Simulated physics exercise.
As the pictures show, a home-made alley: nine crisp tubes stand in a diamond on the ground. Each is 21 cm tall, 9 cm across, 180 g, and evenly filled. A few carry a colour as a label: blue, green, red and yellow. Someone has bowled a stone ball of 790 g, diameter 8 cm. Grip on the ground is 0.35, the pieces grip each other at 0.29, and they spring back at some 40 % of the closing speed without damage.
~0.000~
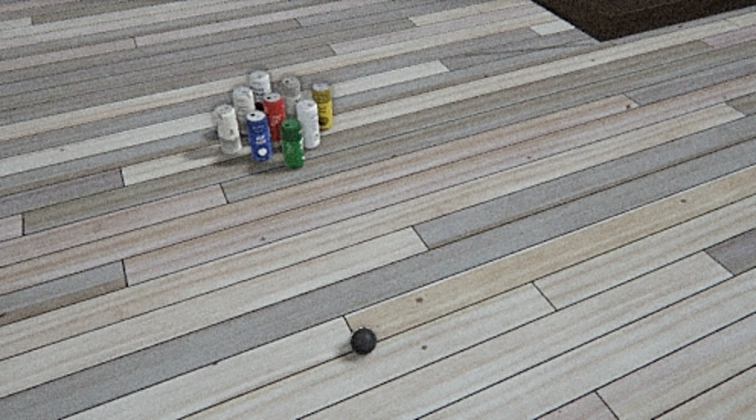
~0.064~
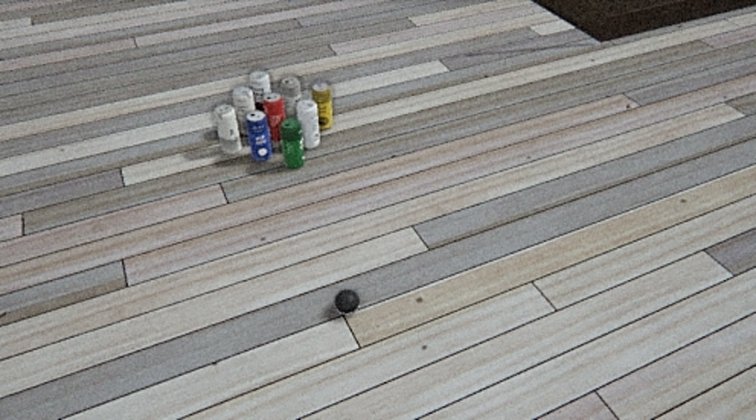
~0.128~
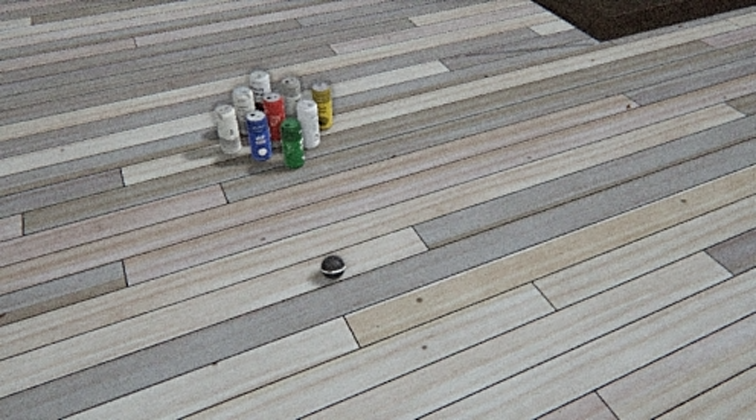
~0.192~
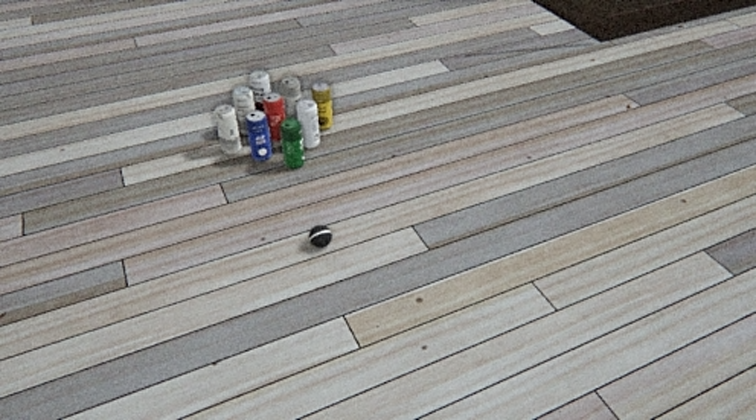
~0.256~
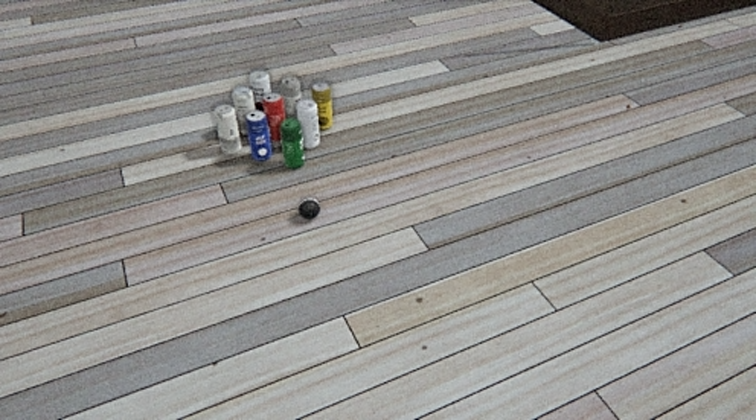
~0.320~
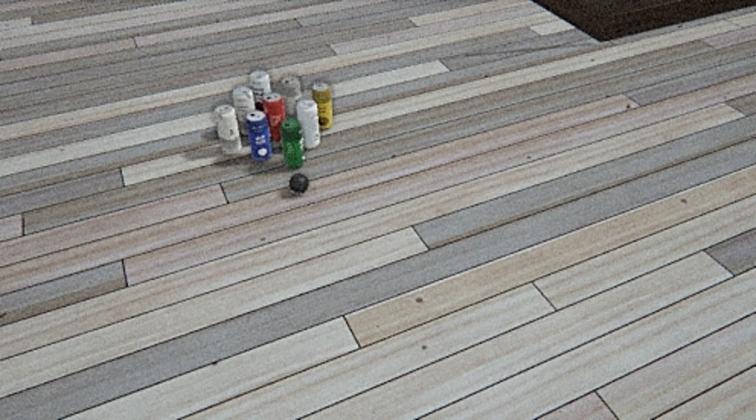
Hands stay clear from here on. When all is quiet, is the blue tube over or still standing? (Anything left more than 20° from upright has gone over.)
That tube keeps its feet.
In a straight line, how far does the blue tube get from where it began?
Some 0 cm.
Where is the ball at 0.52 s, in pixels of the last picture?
At about (272, 131).
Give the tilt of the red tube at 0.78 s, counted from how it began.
About 25°.
After 0.52 s, ball still moving; 1 of the 9 tubes over; blue tube 21 mm from its place; green tube 60° from how it stood.
After 0.78 s, ball still moving; 4 of the 9 tubes over; blue tube 22 mm from its place; green tube lying flat.
In the end (3.2 s), ball rolling away; 4 of the 9 tubes over; blue tube 22 mm from its place; green tube lying flat; red tube lying flat. From the last view, middles, blue tube near (254, 137), green tube near (306, 126).
